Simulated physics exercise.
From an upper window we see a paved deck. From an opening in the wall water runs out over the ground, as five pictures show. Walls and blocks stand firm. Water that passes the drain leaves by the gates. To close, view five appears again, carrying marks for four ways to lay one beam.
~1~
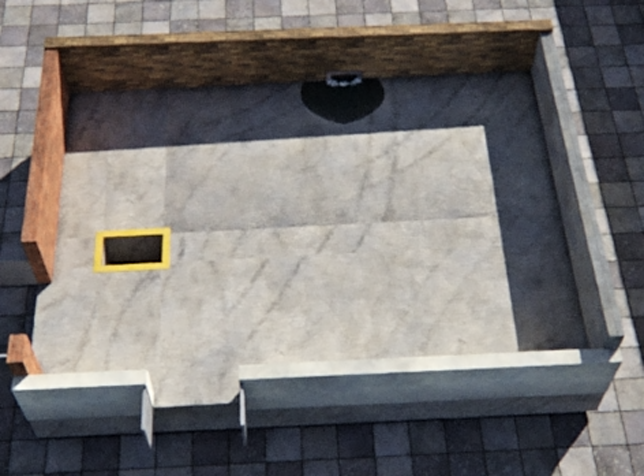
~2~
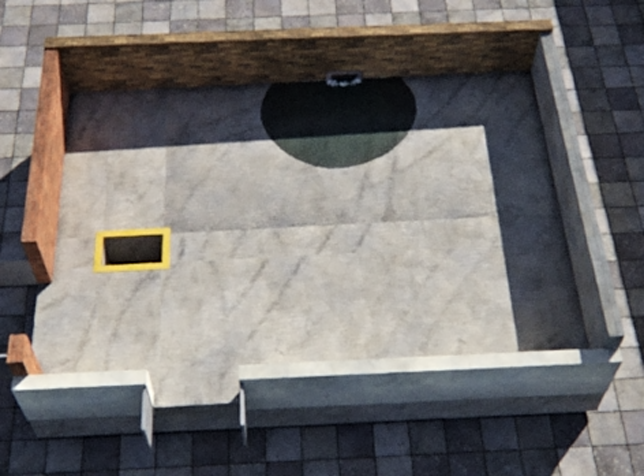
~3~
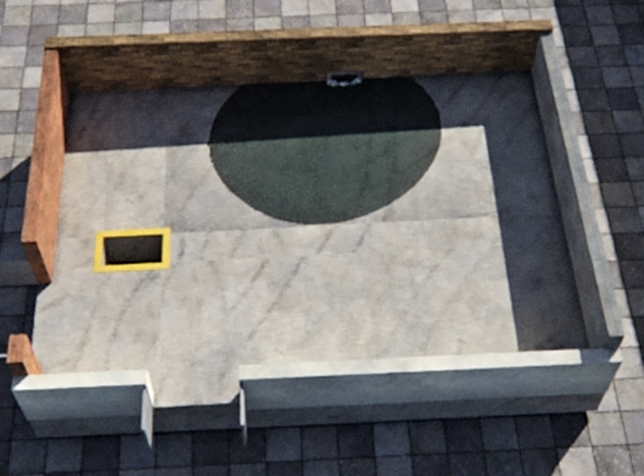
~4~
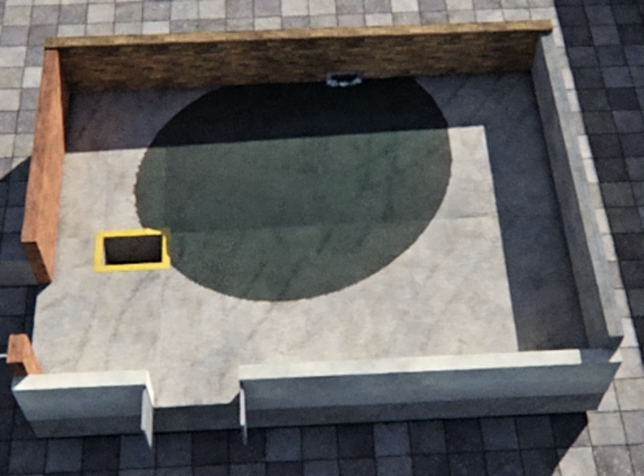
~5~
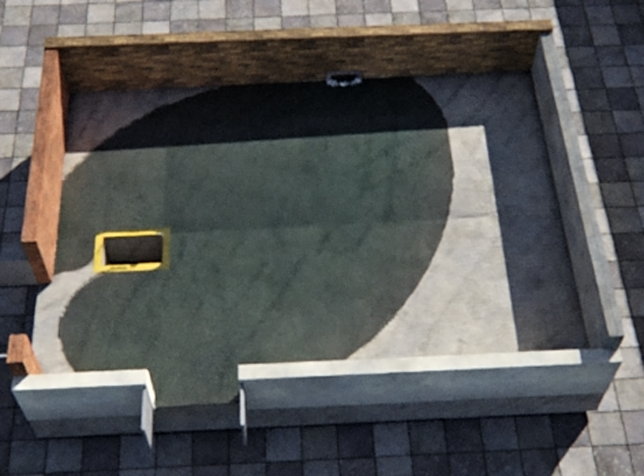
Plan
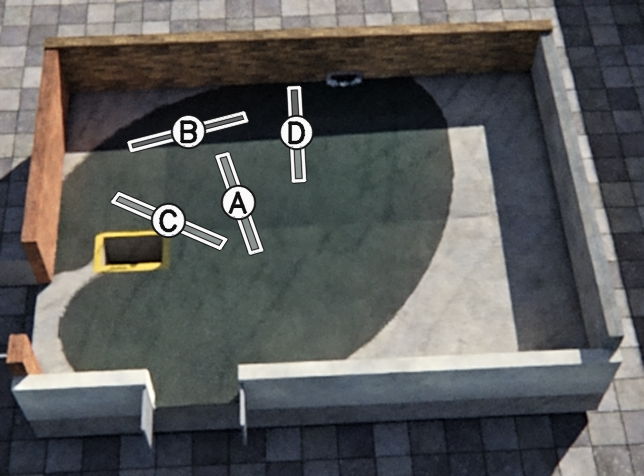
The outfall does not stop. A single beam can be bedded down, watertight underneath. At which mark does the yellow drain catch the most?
B.
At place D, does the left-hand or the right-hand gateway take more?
The left gate.
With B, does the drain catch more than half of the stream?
No.
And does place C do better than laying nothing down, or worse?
Worse.
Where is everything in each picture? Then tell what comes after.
Outfall at (344, 76); yellow drain at (133, 250); open gate at (198, 391); open gate at (48, 327); 2 % of the ground under water, visible out to (337, 117); yellow drain still dry, in the first frame.
In the second frame, 9 % of the ground under water, visible out to (318, 161); yellow drain still dry.
In the third frame, 20 % of the ground under water, visible out to (246, 200); yellow drain still dry.
In the fourth frame, 37 % of the ground under water, visible out to (187, 272); yellow drain still dry.
In the fifth frame, 60 % of the ground under water, visible out to (79, 360); yellow drain taking water.
In white, A from (222, 155) to (255, 251); B from (130, 146) to (245, 116); C from (115, 197) to (222, 243); D from (299, 180) to (294, 87).
With A, about 5 % of the stream goes into the yellow drain, about 95 % out by the gates.
With B, about 22 % of the stream goes into the yellow drain, about 78 % out by the gates.
With C, about 9 % of the stream goes into the yellow drain, about 91 % out by the gates.
With D, about 4 % of the stream goes into the yellow drain, about 96 % out by the gates.
